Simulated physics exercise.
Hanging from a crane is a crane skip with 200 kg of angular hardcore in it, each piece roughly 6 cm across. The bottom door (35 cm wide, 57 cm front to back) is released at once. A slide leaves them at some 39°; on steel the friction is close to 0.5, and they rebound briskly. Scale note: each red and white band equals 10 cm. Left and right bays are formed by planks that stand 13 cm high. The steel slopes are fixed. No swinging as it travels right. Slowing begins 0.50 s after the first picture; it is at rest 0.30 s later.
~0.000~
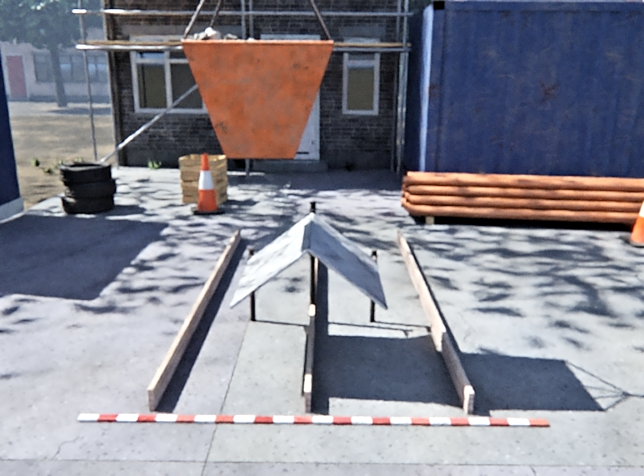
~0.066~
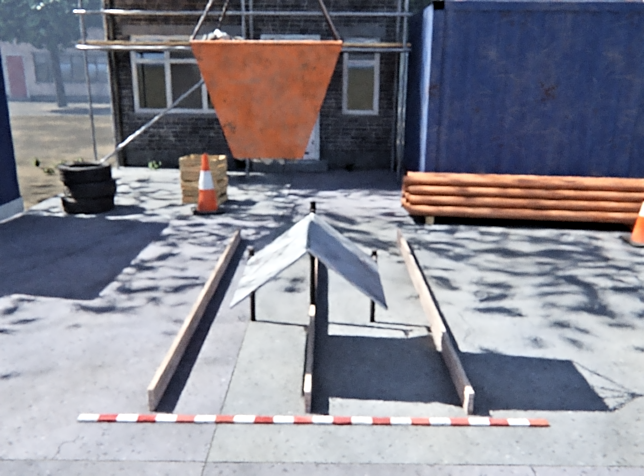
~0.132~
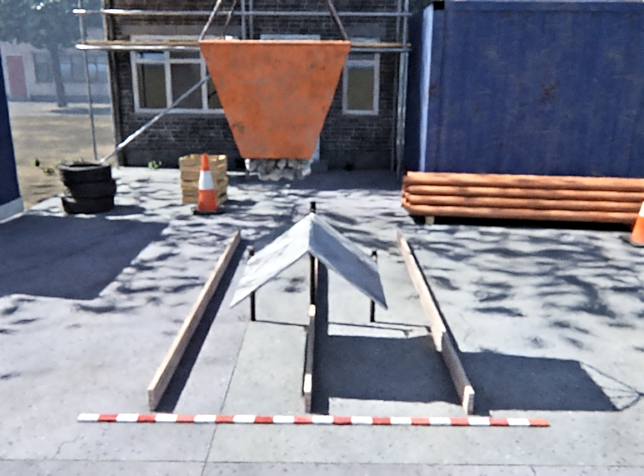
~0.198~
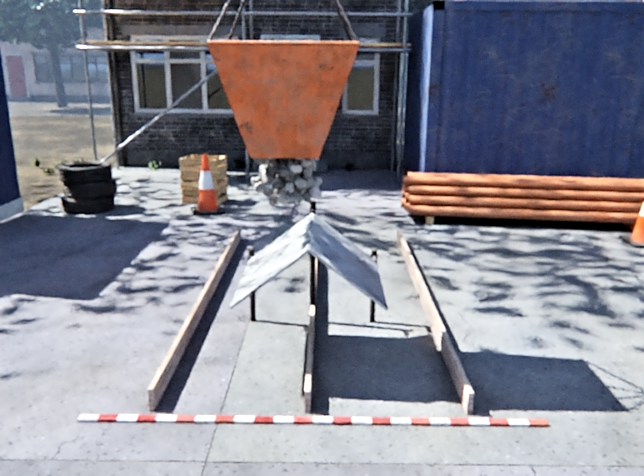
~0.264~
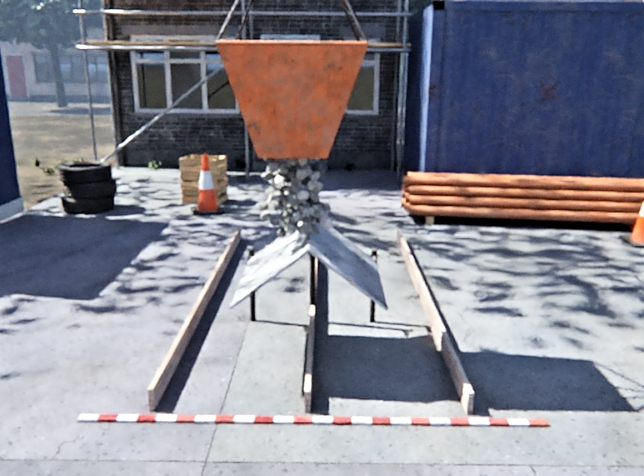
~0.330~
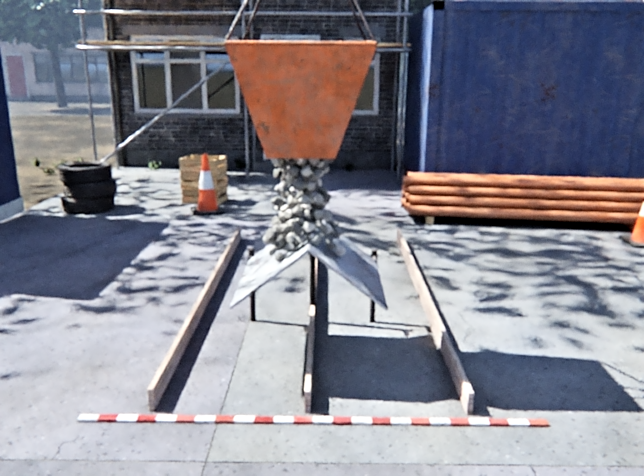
An orange skip hanging from cables drifts right across a sunlit paved yard, seen from a fixed, slightly raised viewpoint facing a brick building with scaffolding. Below it stands a grey peaked board between low planks, with a red and white pole in front, tyres and a cone left, and a blue container and orange pipes right. Grey stones emerge from its base and pour down in a lengthening, thickening stream onto the peak.
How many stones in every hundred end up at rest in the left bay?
About 15 in a hundred.
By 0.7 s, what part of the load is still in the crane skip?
Still inside: Roughly 15 percent.
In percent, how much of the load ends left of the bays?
It works out to some 0 percent.
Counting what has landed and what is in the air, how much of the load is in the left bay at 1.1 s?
Something like 15 percent.
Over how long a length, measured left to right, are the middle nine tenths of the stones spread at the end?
About 220 cm.
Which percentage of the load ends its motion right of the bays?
Roughly 25 percent.
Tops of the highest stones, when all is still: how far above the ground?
Max stone height at rest approx 24 cm.
After 0.7 s, 16 % in the crane skip, 40 % on the steel, 1 % falling or lying left of the bays, 9 % falling or lying in the left bay, 34 % falling or lying in the right bay; the stones farthest right are at (444, 340).
After 1.1 s, 0 % in the crane skip, 15 % on the steel, 1 % falling or lying left of the bays, 15 % falling or lying in the left bay, 56 % falling or lying in the right bay, 14 % falling or lying right of the bays; the stones farthest right are at (534, 355).
After 1.7 s, 0 % in the crane skip, 1 % falling or lying left of the bays, 15 % falling or lying in the left bay, 58 % falling or lying in the right bay, 26 % falling or lying right of the bays; the stones farthest right are at (596, 339).
After 2.6 s, 0 % in the crane skip, 1 % falling or lying left of the bays, 15 % falling or lying in the left bay, 57 % falling or lying in the right bay, 27 % falling or lying right of the bays; the stones farthest right are at (606, 344).
After 4.5 s, 0 % in the crane skip, 1 % left of the bays, 15 % in the left bay, 57 % in the right bay, 27 % right of the bays; the stones farthest right are at (606, 344).
